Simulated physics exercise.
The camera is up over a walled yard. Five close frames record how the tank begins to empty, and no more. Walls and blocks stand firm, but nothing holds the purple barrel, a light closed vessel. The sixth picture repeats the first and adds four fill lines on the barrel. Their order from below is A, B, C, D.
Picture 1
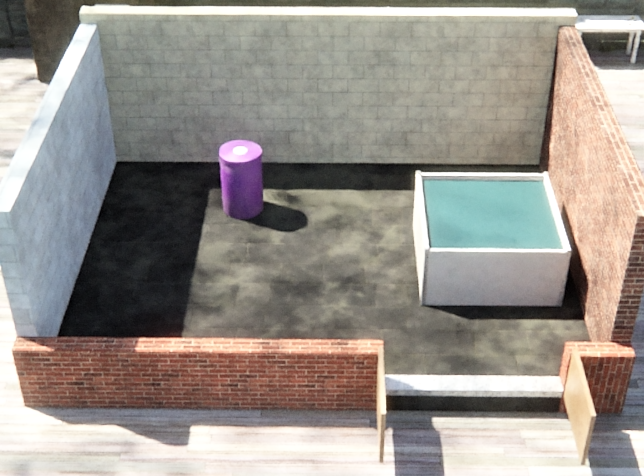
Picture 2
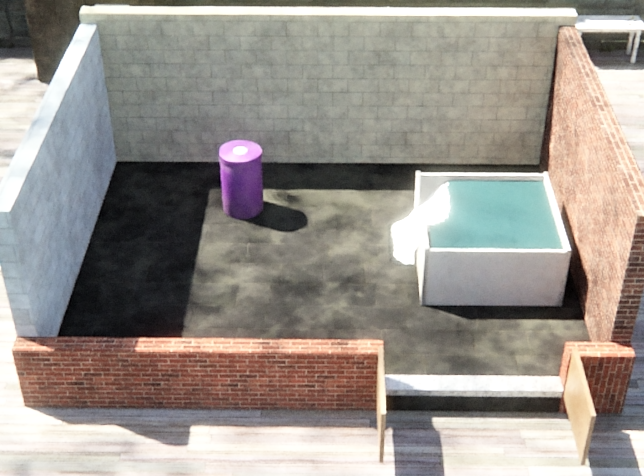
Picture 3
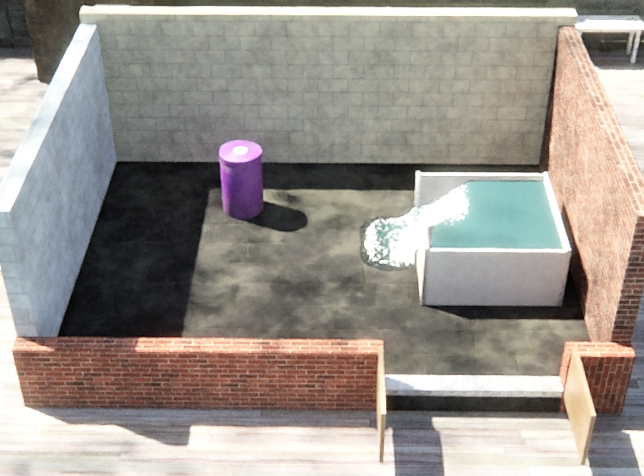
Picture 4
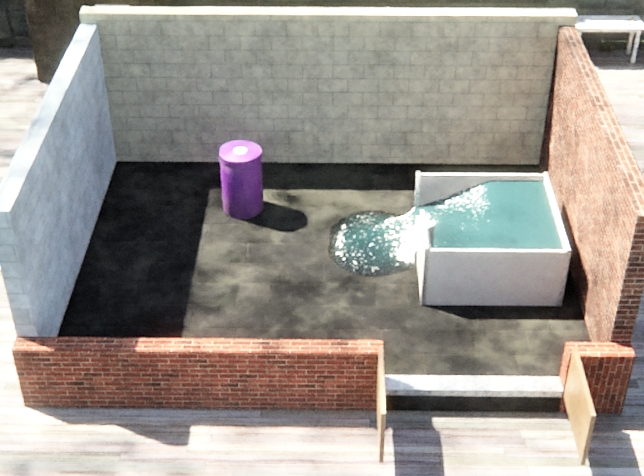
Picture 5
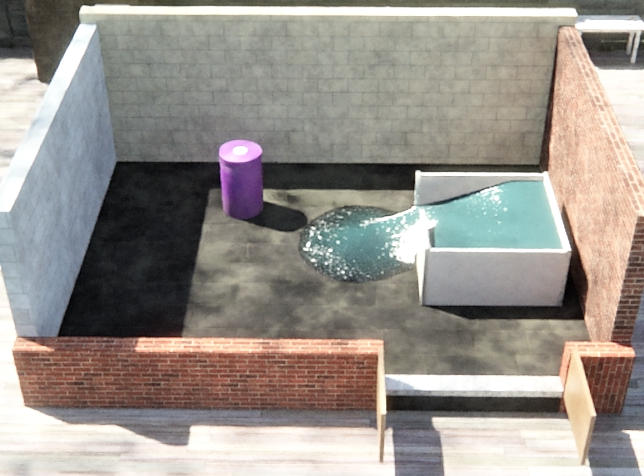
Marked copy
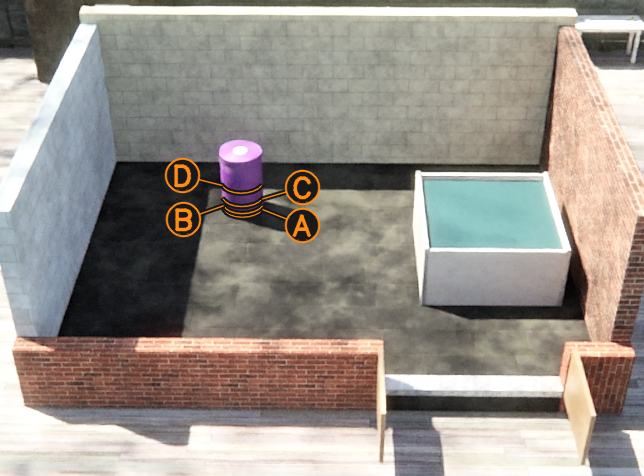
In the video, a white tank full of teal water stands in a walled yard with a purple barrel, and water pours from the tank's left side, spreading leftward across the dark ground in a widening, foamy pool.
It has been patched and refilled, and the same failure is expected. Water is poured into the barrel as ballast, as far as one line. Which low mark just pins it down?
I would pick mark D.
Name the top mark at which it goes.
That is mark C.
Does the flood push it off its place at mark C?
Yes, it does.
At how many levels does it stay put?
One.
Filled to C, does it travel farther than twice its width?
No.
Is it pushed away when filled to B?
Yes, it does.
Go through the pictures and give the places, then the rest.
The first picture shows lid of the purple barrel at (240, 151); tank full, its middle at (489, 215); open gate at (474, 344).
In the second picture, 1 % of the ground under water, its edge towards the barrel at (394, 230).
In the third picture, 3 % of the ground under water, its edge towards the barrel at (371, 223).
In the fourth picture, 5 % of the ground under water, its edge towards the barrel at (344, 222).
The fifth picture shows lid of the purple barrel at (240, 151); 8 % of the ground under water, its edge towards the barrel at (307, 233).
In orange, A at (242, 217); B at (241, 213); C at (241, 206); D at (240, 193); from the bottom up A, B, C, D.
For mark A, it is pushed about 3 times its own width away.
For mark B, it is pushed about twice its own width away.
For mark C, it is pushed about its own width away.
For mark D, it does not move.
